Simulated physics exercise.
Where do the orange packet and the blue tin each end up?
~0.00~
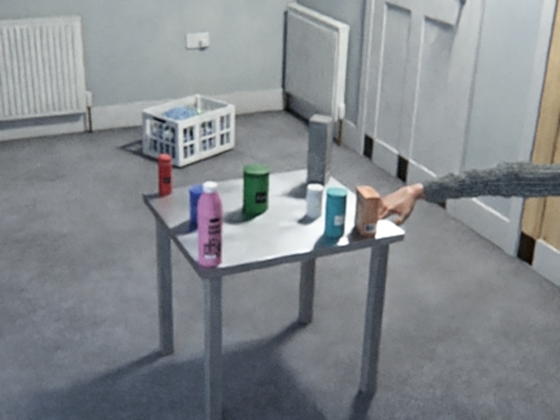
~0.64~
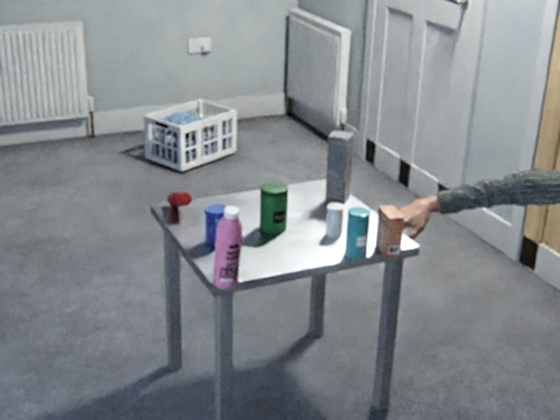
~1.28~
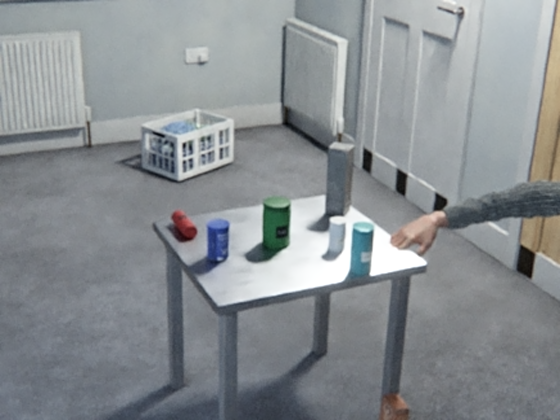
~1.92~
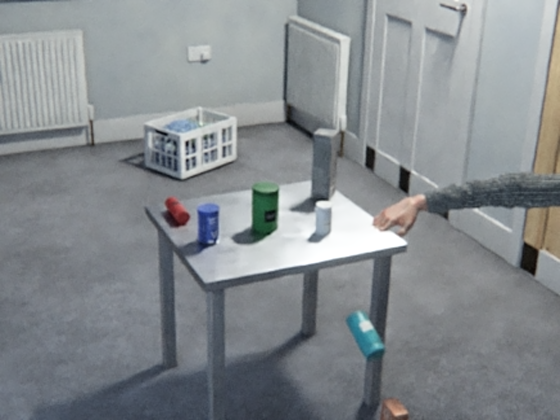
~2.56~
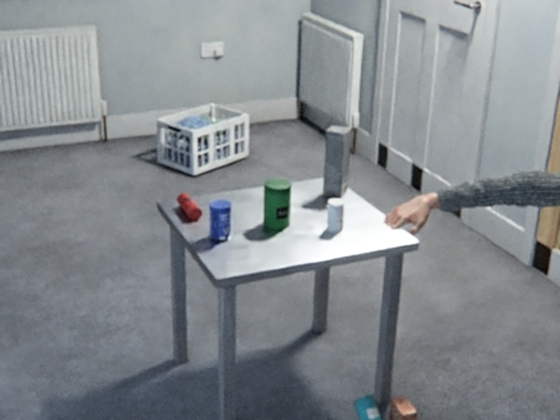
The orange packet falls off the table and ends up on the floor, while the blue tin stays on the table, still standing.
